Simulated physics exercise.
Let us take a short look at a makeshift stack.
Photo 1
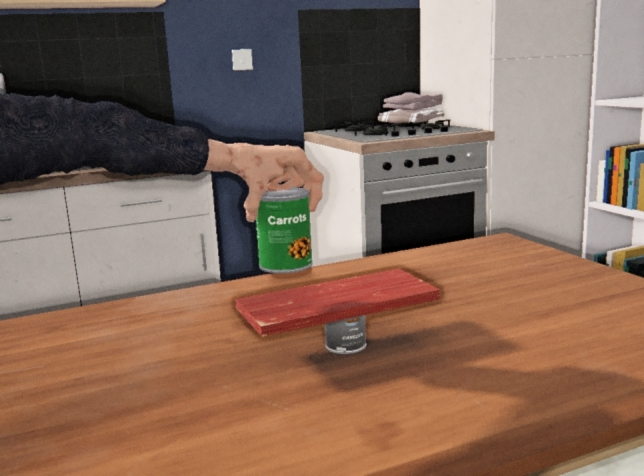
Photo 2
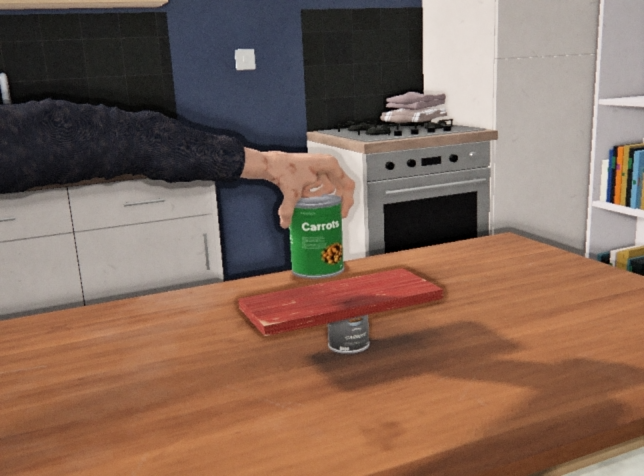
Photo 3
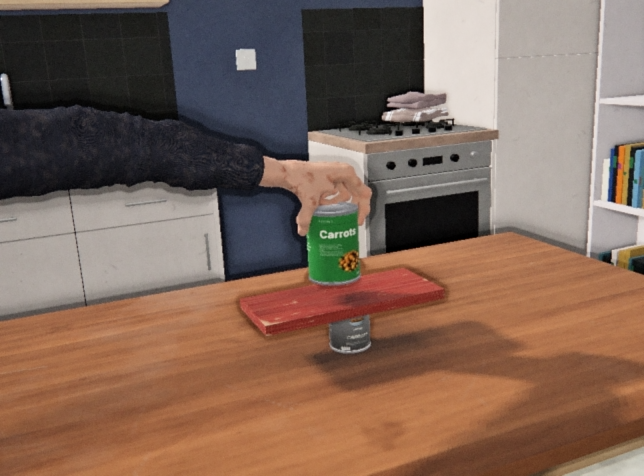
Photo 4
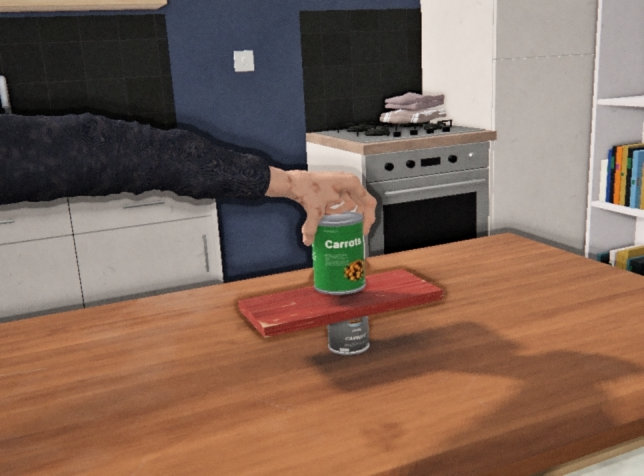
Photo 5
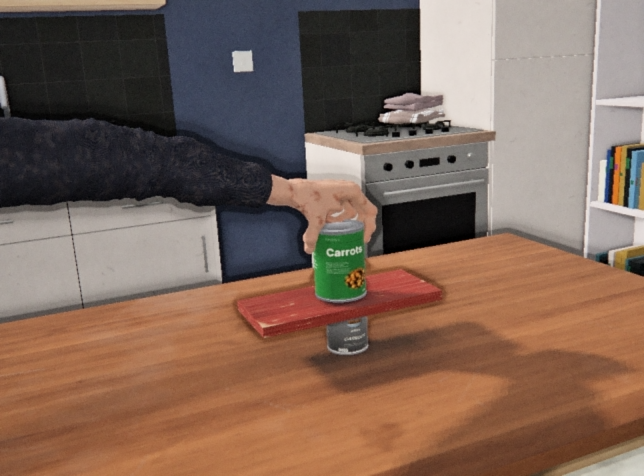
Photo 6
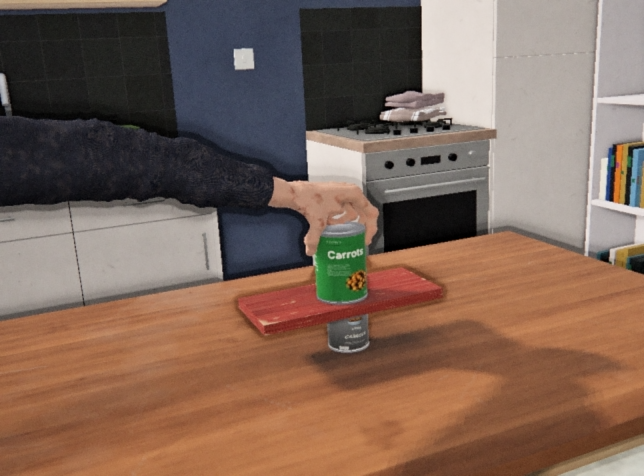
The video shows a hand holding a green tin labelled carrots above a red board balanced on a grey tin. The hand moves the green tin to the right and lowers it onto the board, keeping hold of it.
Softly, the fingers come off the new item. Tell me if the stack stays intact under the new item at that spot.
The stack is left undisturbed.
Then, 0.40 s on from there, no change.
Then, 1.10 s on from there, green tin resting near (341, 263).
In the end, all 3 unmoved. At the end, from the last picture's camera, green tin near (341, 263). The stack keeps its balance.
